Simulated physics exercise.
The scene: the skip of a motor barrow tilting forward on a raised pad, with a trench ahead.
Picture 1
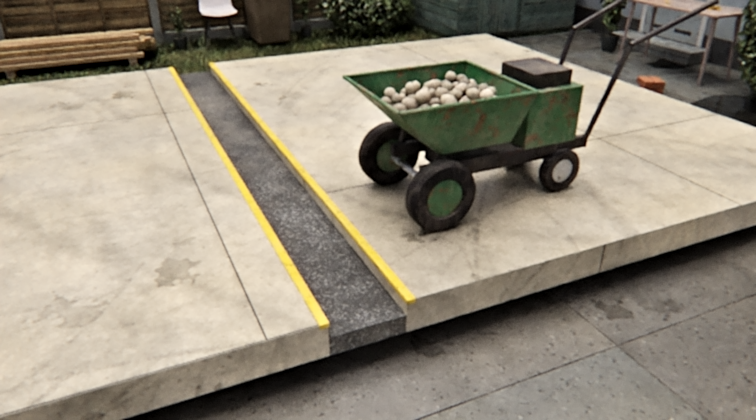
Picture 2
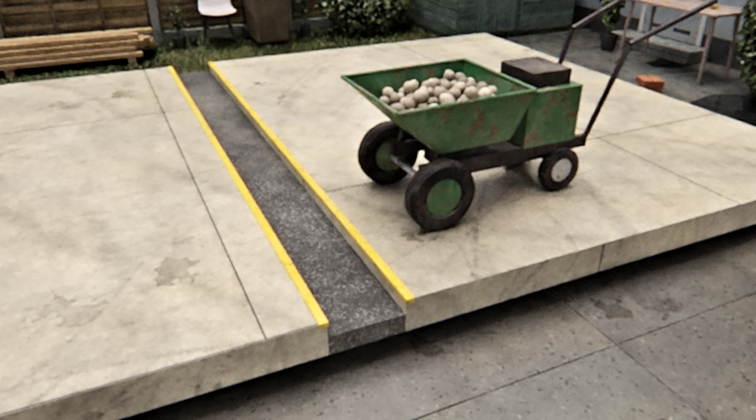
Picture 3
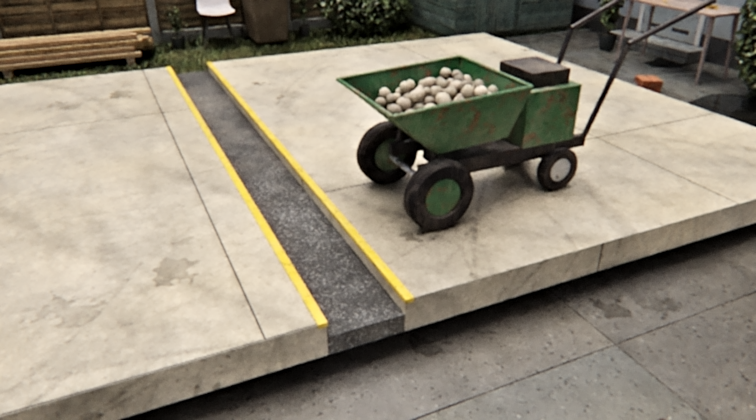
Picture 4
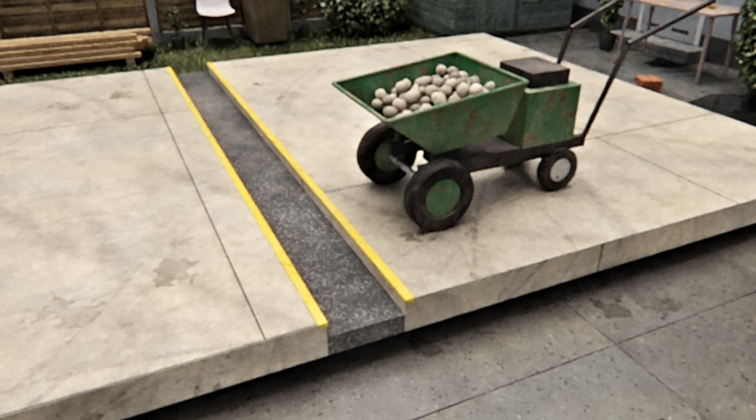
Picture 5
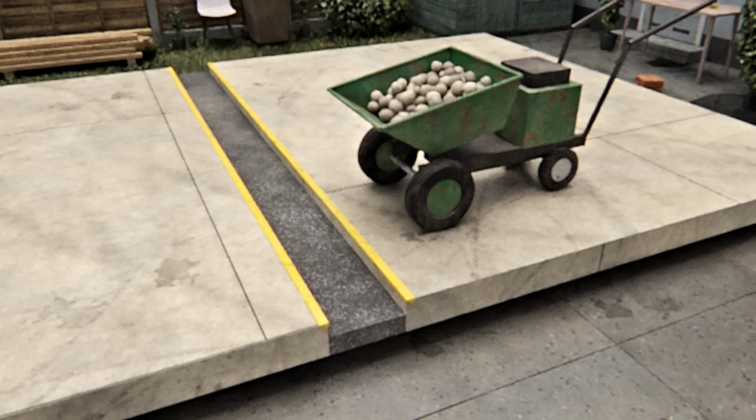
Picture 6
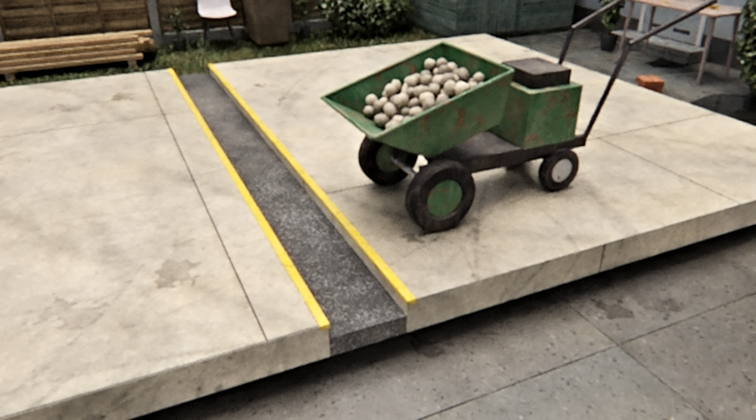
The green skip of a motor barrow, loaded with pale rounded pebbles, sat level on a raised pad, then tilted slowly forward to the left, toward a shallow yellow-edged trench, while the wheels stayed still.
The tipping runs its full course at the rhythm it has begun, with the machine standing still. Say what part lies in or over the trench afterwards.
The trench takes the larger part.
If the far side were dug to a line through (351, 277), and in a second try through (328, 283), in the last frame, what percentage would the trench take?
First some 10, then 30 per cent.
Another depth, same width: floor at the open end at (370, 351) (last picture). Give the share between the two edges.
Close to 100 per cent.
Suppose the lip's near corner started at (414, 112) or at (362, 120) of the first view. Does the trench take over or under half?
First the larger part, then below a half.
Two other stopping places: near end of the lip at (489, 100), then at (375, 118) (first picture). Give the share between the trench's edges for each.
Roughly 20 per cent, and 30 per cent.
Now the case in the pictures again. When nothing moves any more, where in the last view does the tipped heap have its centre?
At about (295, 230).
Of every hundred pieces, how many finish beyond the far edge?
Close to 10 per cent.
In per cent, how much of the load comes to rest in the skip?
Close to 25 per cent.
Soon after the last picture, skip tipped steeply; all in the skip.
A little later, skip tipped right over; about two thirds in the skip; about a quarter in or heaped over the trench; a stray few falling.
Later still, skip tipped right over; about a quarter in the skip; about two thirds in or heaped over the trench; a small part beyond it.
At rest, skip tipped right over; about a quarter in the skip; about two thirds in or heaped over the trench; a small part beyond it.
